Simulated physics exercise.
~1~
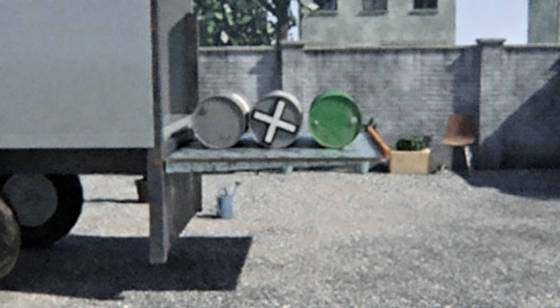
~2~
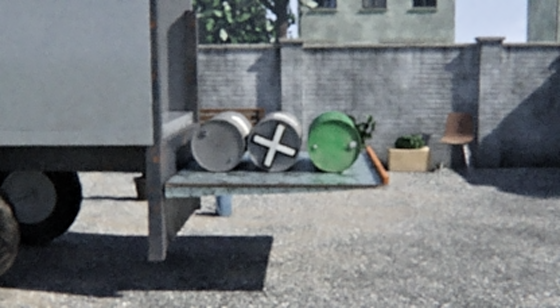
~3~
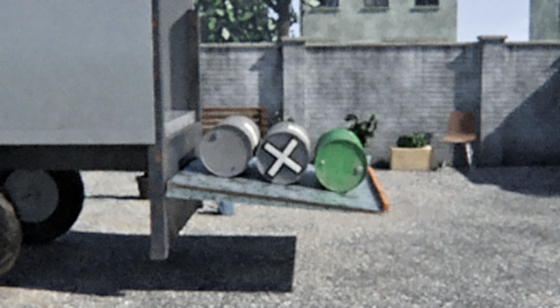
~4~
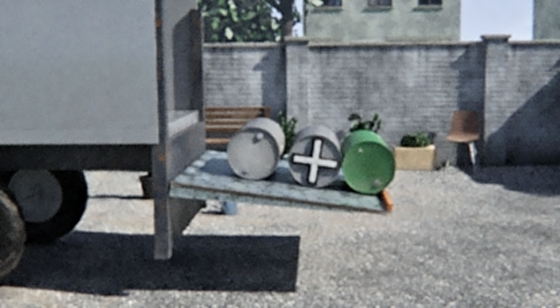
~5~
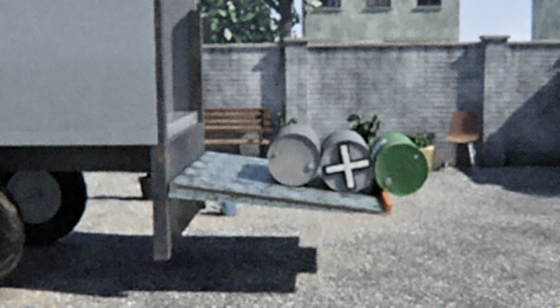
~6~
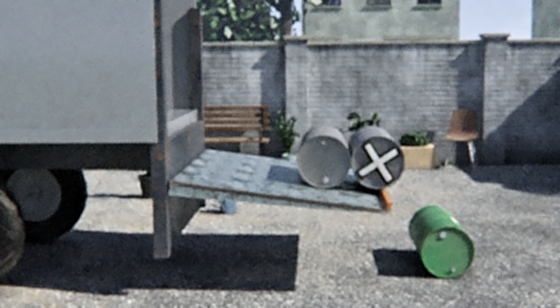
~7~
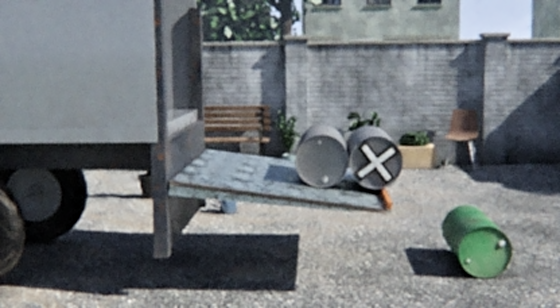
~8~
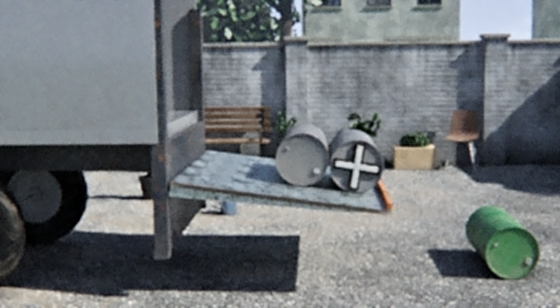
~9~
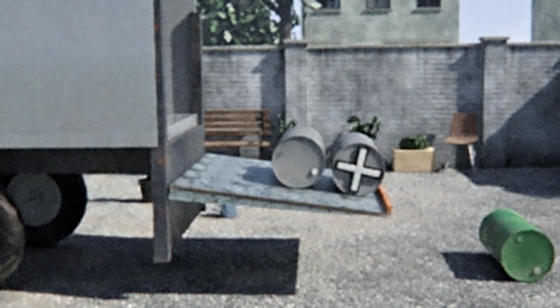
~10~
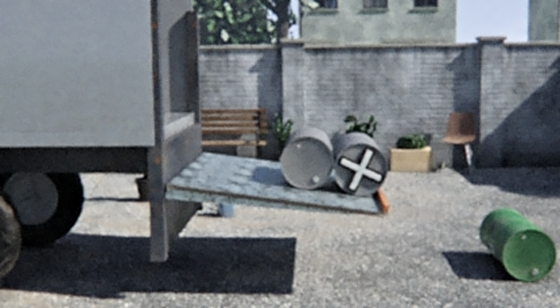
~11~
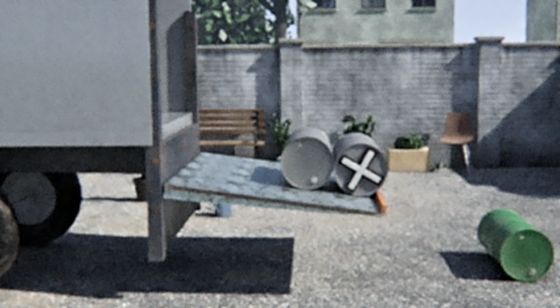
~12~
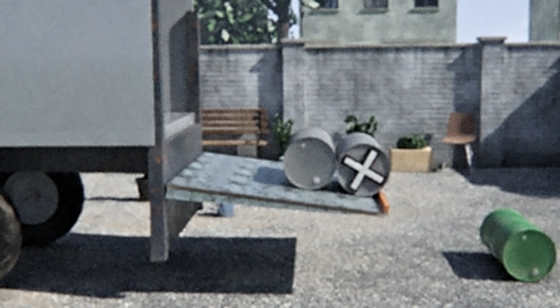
In a sunlit gravel yard with a brick wall behind, a slightly swaying camera views the tail of a lorry from the side. Three drums lie on its lift platform, a grey one on the left, a dark one with a white cross in the middle and a green one on the right. The platform lowers and tilts down to the right, and the drums roll toward its orange-edged end. The green drum goes over the edge, drops to the gravel and rolls right. The other two roll back a little, then rest together on the sloping platform, while the green drum lies still on the ground.
